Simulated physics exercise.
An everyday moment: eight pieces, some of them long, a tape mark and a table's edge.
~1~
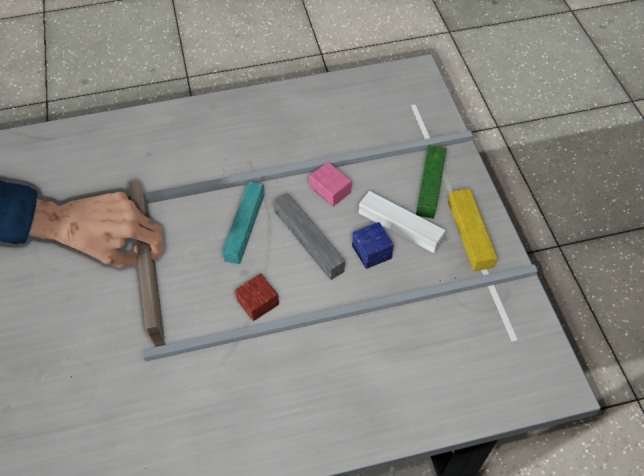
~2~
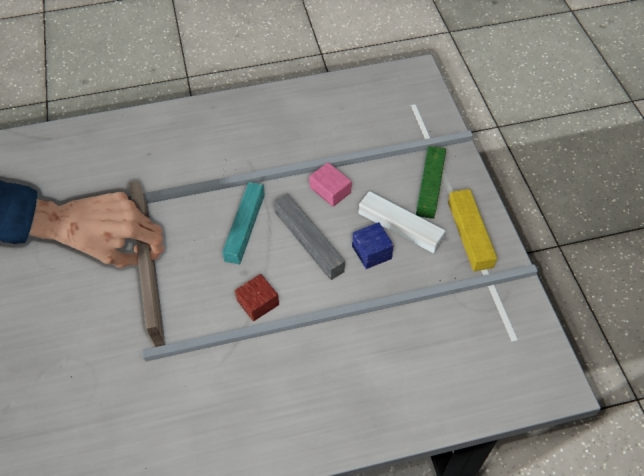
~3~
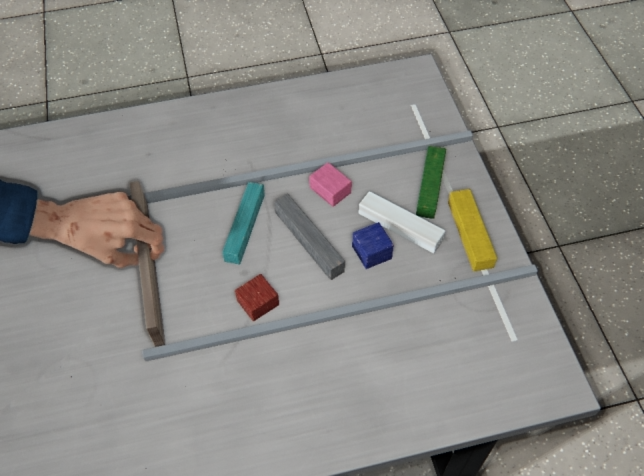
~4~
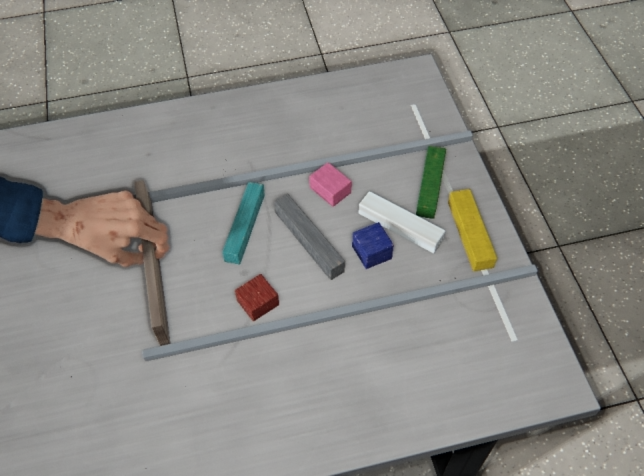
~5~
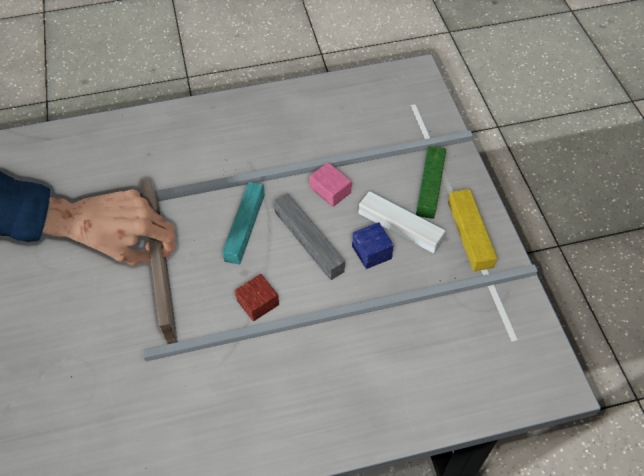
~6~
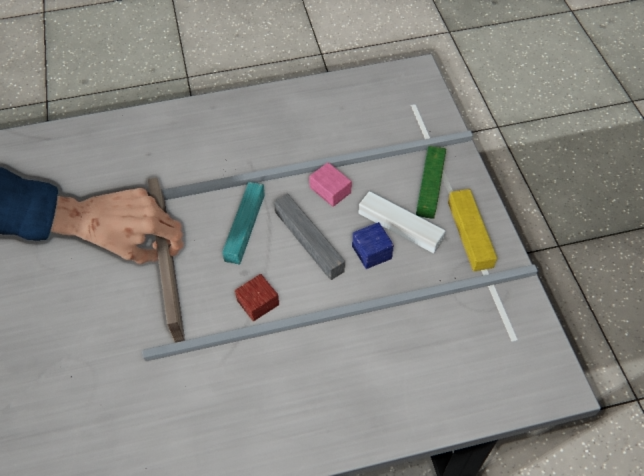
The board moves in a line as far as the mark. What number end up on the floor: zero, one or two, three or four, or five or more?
The number that fall off is three or four.
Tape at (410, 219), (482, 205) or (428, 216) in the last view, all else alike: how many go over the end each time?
The counts: 0, 6 and 1.
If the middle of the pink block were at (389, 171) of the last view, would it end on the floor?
Then it is kept.
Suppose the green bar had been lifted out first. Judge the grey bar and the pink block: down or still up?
The grey bar is kept; the pink block does not fall.
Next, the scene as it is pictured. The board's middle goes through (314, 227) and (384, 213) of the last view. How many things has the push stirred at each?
5 and 8.
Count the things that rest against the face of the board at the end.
It touches 2.
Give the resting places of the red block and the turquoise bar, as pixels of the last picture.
About (496, 253), and the other about (456, 180).
Early on, none off yet; yellow bar at rest near (472, 229); green bar at rest near (431, 182); white stick at rest near (401, 222).
Finally, the number that fall off is three or four; lost, blue block, white stick, green bar and yellow bar.
